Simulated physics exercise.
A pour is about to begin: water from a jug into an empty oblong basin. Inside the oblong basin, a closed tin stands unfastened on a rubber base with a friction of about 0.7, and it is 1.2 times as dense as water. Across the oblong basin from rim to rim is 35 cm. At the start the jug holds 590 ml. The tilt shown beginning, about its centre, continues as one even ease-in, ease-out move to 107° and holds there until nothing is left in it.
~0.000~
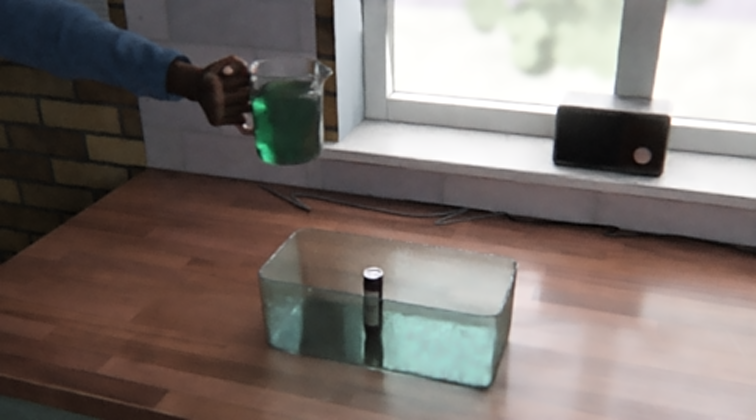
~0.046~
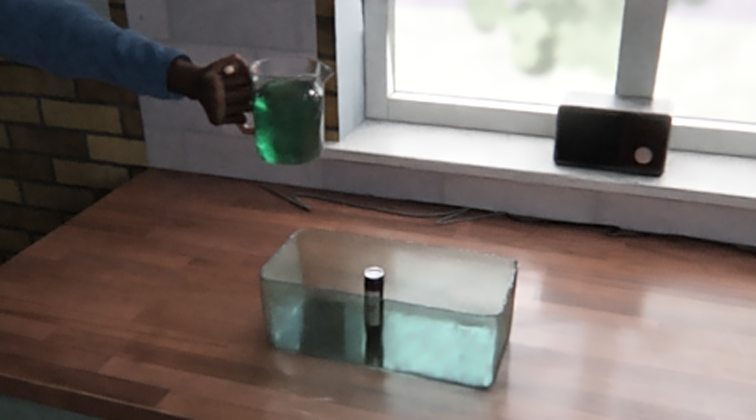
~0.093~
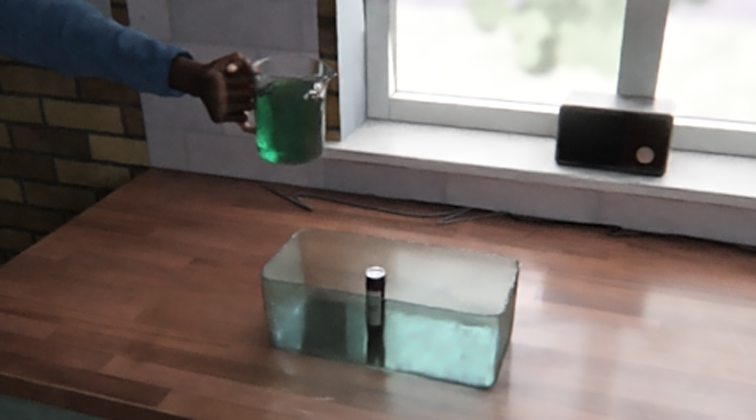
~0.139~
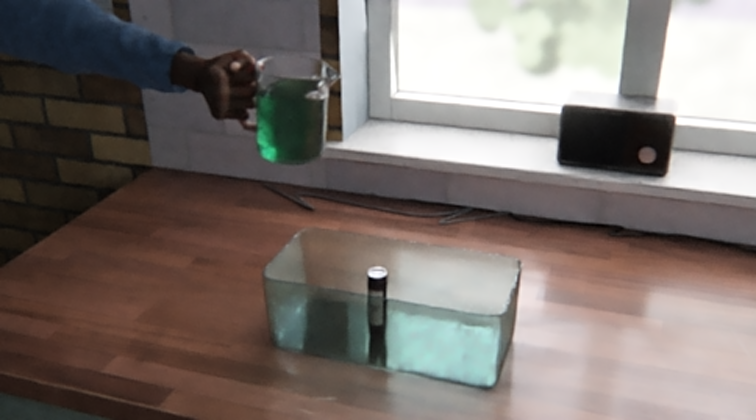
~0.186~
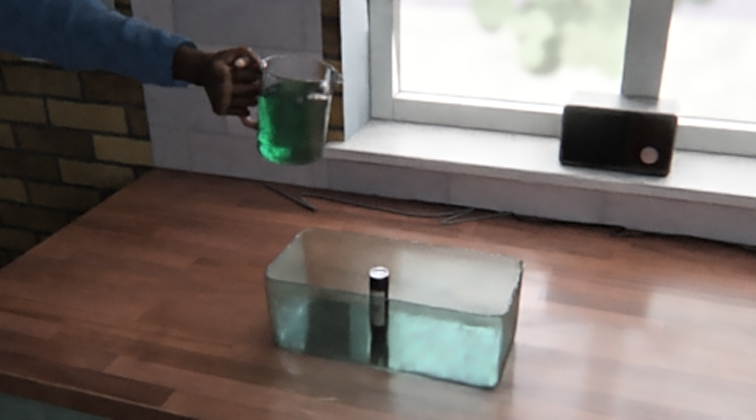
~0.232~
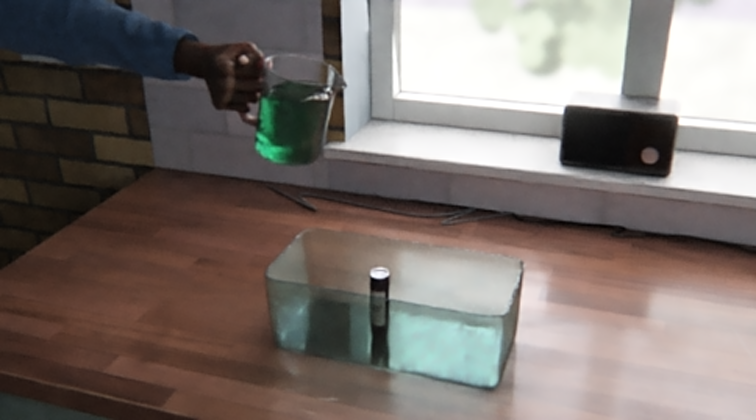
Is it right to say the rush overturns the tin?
It is left standing.
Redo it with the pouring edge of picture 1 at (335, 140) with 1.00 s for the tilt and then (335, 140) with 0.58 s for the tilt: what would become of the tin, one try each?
Trial 1 - tin tips; trial 2 - tin tips.
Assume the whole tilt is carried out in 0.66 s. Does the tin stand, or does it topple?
In that case the tin does not tip.
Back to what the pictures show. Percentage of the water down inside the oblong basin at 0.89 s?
I'd put it at roughly 38 per cent.
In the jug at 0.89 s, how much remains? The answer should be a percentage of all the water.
I'd say some 28 per cent remains.
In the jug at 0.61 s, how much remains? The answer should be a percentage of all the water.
Remaining: Near 86 % of the total.
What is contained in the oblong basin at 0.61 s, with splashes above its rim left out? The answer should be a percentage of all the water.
Roughly 0 percent of it.
By 0.61 s the tilt is 72° and 86 per cent is still to pour; the tin stands where it began.
By 0.89 s the tilt is 104° and 29 per cent is still to pour; the tin stands where it began.
By 1.18 s the tilt is 107° and 2 per cent is still to pour; the tin stands where it began.
By 1.50 s the tilt is 107° and 0 per cent is still to pour; the tin stands where it began.
At rest the tin stands where it began.
